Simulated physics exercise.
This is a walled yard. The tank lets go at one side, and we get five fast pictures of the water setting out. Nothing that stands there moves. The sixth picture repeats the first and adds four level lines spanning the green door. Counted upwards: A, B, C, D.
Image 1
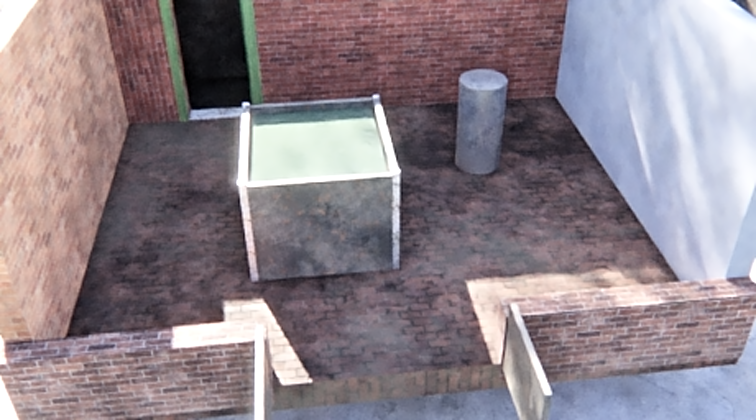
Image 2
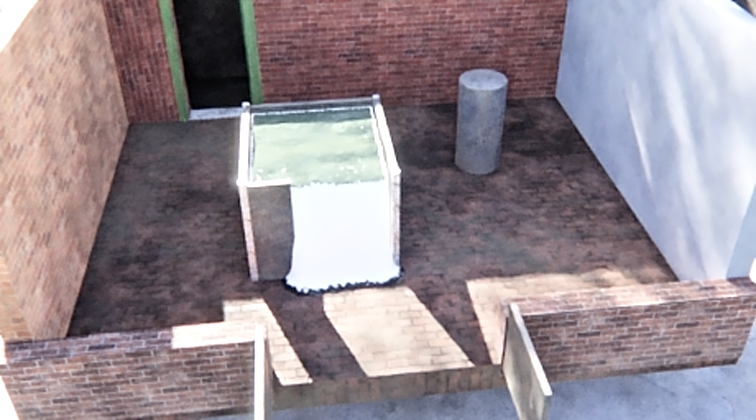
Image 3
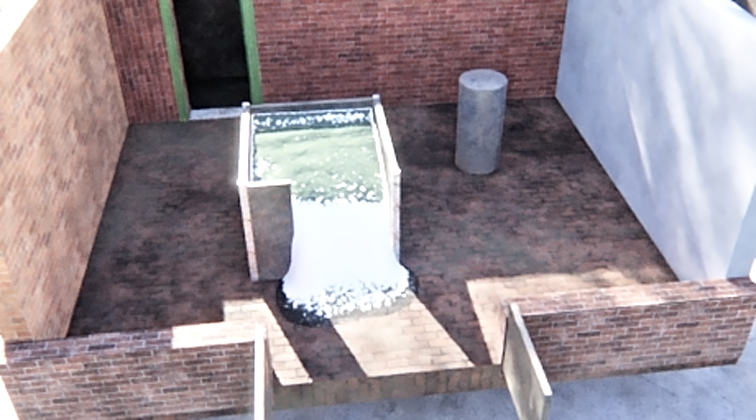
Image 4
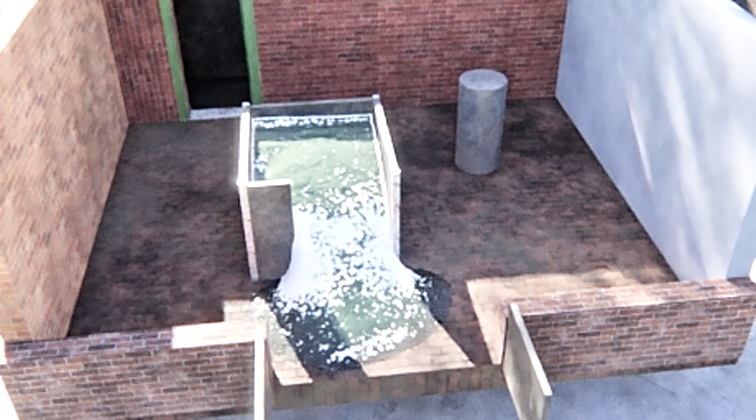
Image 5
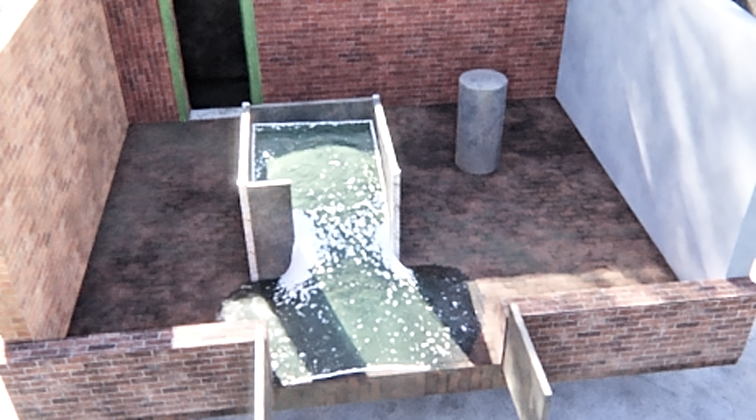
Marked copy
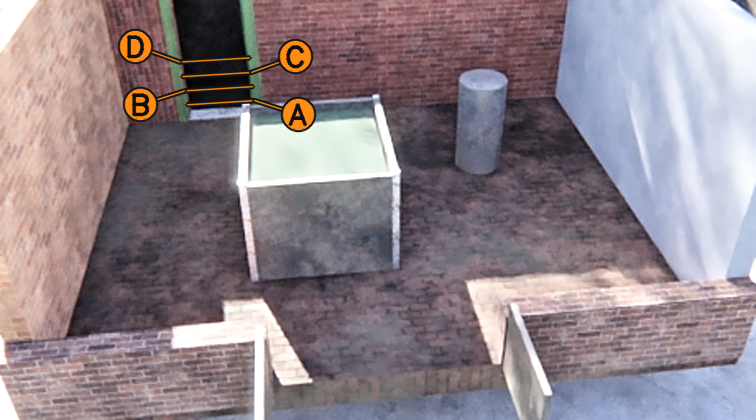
A brick-walled yard held a square tank of greenish water and a grey cylinder, then water poured from the tank's open front and spread in a foamy sheet across the paving toward the gate.
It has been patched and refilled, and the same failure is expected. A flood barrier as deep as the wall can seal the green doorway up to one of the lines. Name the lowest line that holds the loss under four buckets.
It is A.
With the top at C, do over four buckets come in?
No, not at all.
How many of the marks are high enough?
All four.
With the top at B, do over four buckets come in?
No.
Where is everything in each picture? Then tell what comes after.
Water in the tank at rest, its middle at (316, 145); foot of the green doorway at (223, 118); open gate at (384, 304).
Water covers 1 % of the ground and shows as far out as (293, 281).
Water covers 3 % of the ground and shows as far out as (407, 276).
Water covers 7 % of the ground and shows as far out as (269, 292).
Water covers 12 % of the ground and shows as far out as (244, 302).
On the marked copy, A at (220, 102); B at (219, 88); C at (216, 74); D at (214, 59); from the bottom up A, B, C, D.
With A, nothing gets over.
With B, nothing gets over.
With C, nothing gets over.
With D, nothing gets over.
